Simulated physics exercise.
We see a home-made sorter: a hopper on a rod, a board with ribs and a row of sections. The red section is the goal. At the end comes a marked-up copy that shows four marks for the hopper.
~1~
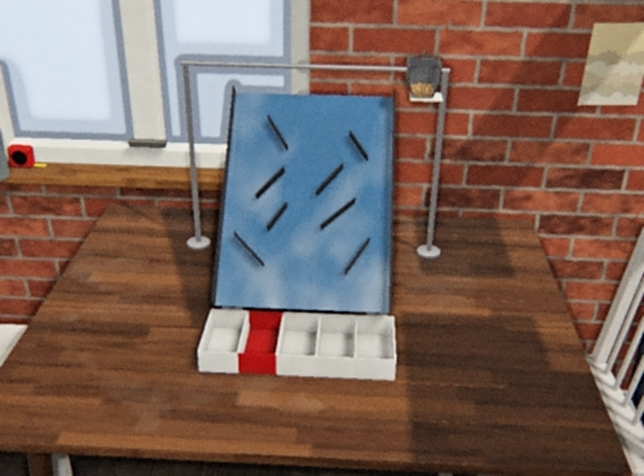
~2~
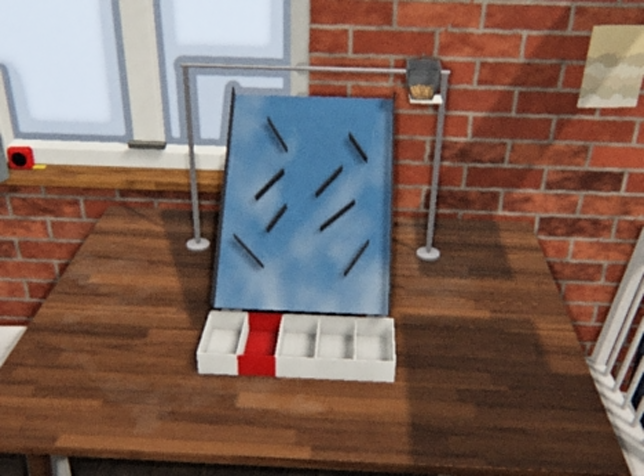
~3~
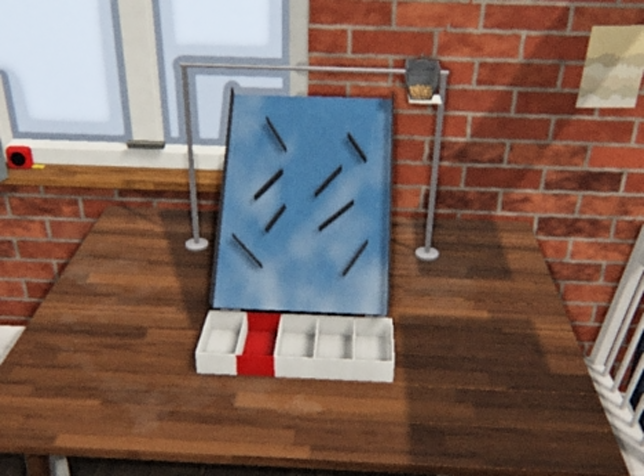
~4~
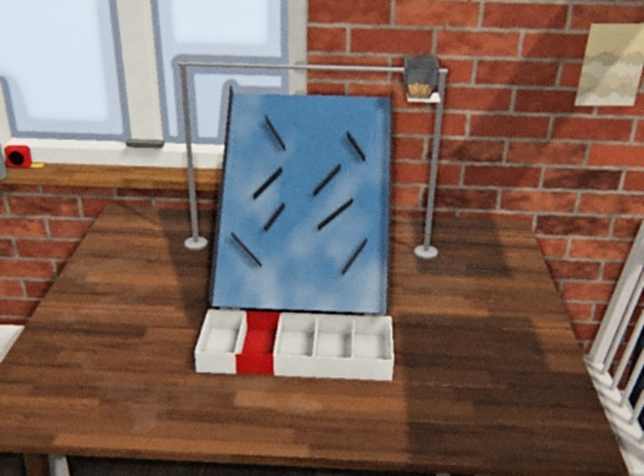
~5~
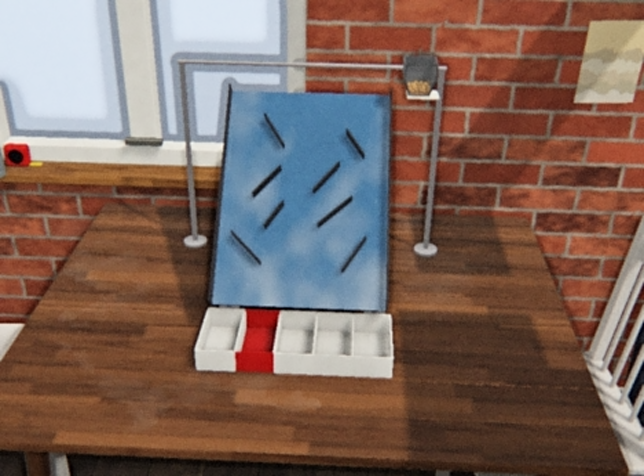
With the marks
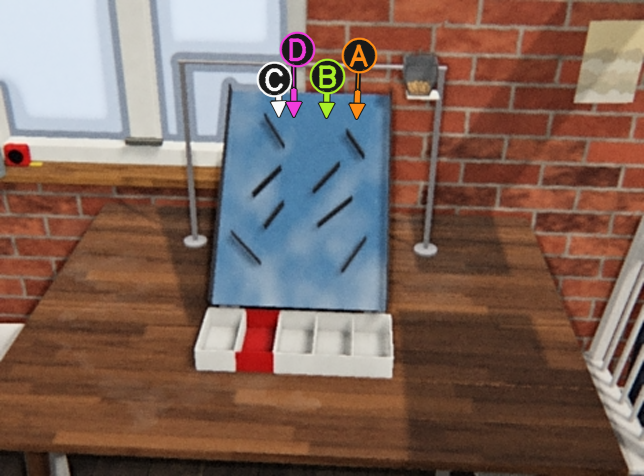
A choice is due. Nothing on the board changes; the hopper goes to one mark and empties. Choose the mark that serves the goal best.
B.
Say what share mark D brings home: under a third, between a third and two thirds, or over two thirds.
Mark D gives under a third.
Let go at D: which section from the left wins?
It is the third one.
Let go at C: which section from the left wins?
It is the third one.
On the marked copy, mark A meets the board at (356, 113); mark B meets the board at (326, 112); mark C meets the board at (278, 110); mark D meets the board at (293, 111).
With A, a small share in the red section, the bulk in other sections, a small share outside the box.
With B, close to half in the red section, close to a third in other sections, a small share outside the box.
With C, a small share in the red section, close to two thirds in other sections, a small share outside the box.
With D, a small share in the red section, the bulk in other sections, a small share outside the box.
